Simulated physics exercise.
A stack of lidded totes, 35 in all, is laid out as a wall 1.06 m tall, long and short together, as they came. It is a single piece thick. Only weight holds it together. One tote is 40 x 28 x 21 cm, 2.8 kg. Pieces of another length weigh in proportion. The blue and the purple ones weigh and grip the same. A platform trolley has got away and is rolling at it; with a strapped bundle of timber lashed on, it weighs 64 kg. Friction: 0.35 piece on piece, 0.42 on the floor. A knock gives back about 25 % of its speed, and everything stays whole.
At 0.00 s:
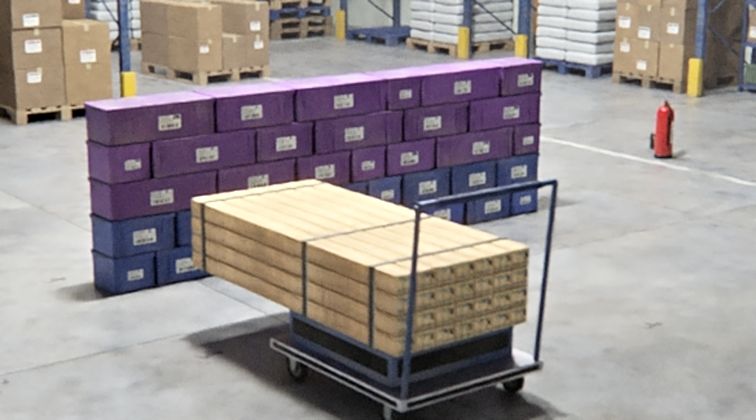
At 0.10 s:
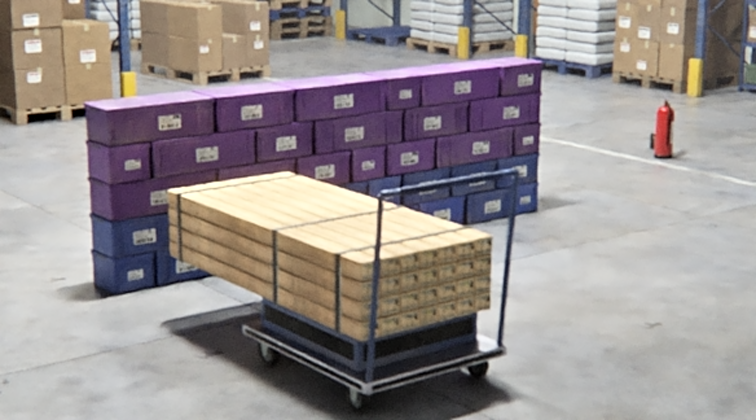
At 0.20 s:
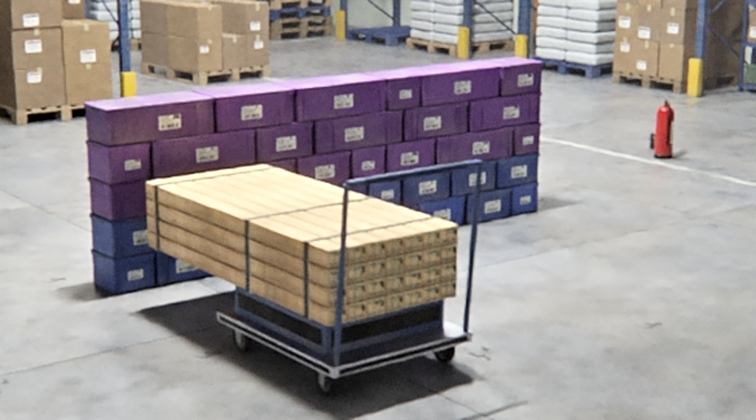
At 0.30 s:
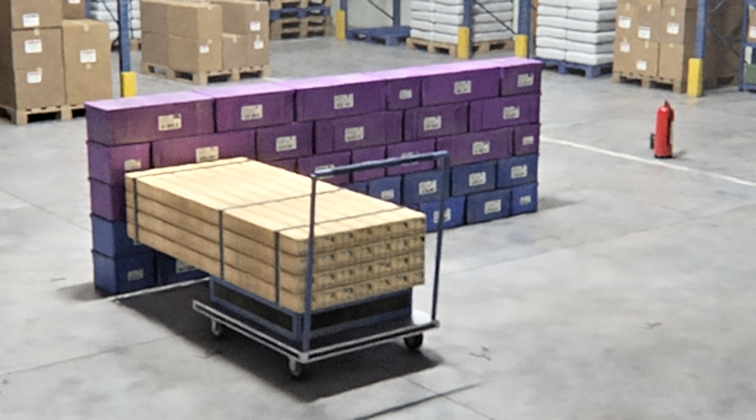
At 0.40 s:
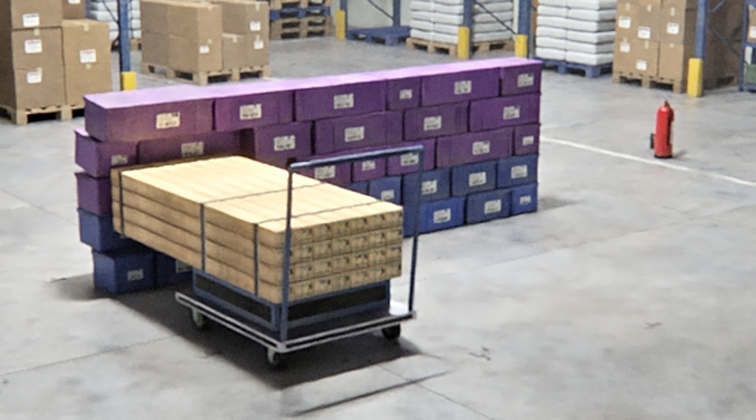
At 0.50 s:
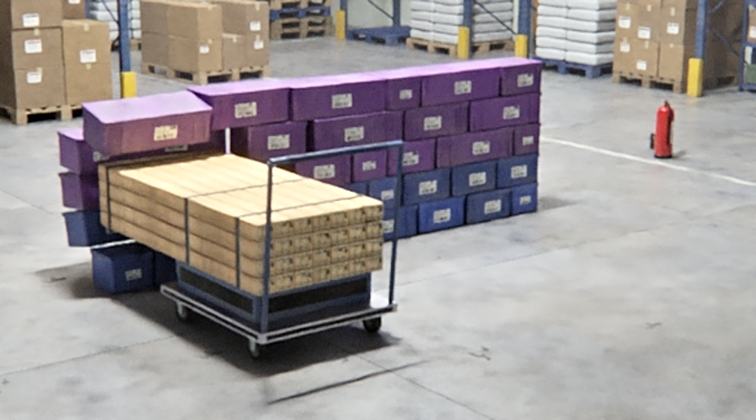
A wall of purple and blue totes stood in a warehouse as a trolley loaded with strapped planks rolled leftward into it, pushing several totes at the left end out of line and tilting some.
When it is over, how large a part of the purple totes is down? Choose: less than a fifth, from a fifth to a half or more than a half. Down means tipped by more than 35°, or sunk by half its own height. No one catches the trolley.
The part is from a fifth to a half.
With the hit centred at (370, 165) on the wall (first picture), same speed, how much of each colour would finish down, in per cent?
Then blue 20, purple 50 per cent.
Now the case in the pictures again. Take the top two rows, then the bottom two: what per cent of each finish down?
From the top 50, from the bottom 10 per cent.
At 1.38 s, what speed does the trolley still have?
About 0.6 m/s.
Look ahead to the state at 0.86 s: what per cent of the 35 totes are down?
By then 15 per cent.
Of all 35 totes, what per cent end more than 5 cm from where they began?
It is 35 per cent.
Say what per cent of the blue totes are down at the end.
By colour: Blue 10 per cent.
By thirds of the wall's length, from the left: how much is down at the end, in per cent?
Left 70, middle 20, right 0 per cent.
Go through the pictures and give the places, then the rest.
In the first picture (places mark the middle of the side facing us), load (197, 221) 76 cm short of the wall; top purple tote (462, 86); top blue tote (385, 194); nothing disturbed.
Load (173, 212) 52 cm short of the wall; top purple tote (462, 86), in the second picture.
Load (151, 203) 28 cm short of the wall; top purple tote (462, 86), in the third picture.
Load (130, 195) 38 mm short of the wall; top purple tote (462, 86), in the fourth picture.
Load (116, 189) 14 cm into the wall's line; top purple tote (462, 86); steepest lean 8°, the tote at (117, 159); 7 disturbed, none down, in the fifth picture.
Load (103, 184) 29 cm into the wall's line; top purple tote (462, 86); top blue tote (386, 194); steepest lean 14°, the tote at (159, 133); 9 disturbed, none down, in the sixth picture.
After 0.86 s, load 77 cm past the wall's line, still rolling; 4 of the 19 purple totes down (6 of 35 in all colours); top purple tote unmoved.
After 1.38 s, load 1.23 m past the wall's line, still rolling; 8 of the 19 purple totes down (10 of 35 in all colours); top purple tote unmoved.
At rest (2.5 s), load 1.36 m past the wall's line, stopped; 8 of the 19 purple totes down (10 of 35 in all colours); top purple tote unmoved; top blue tote unmoved. That is 42 per cent. As the last picture would show them, middles, top purple tote near (449, 84), top blue tote near (372, 190).
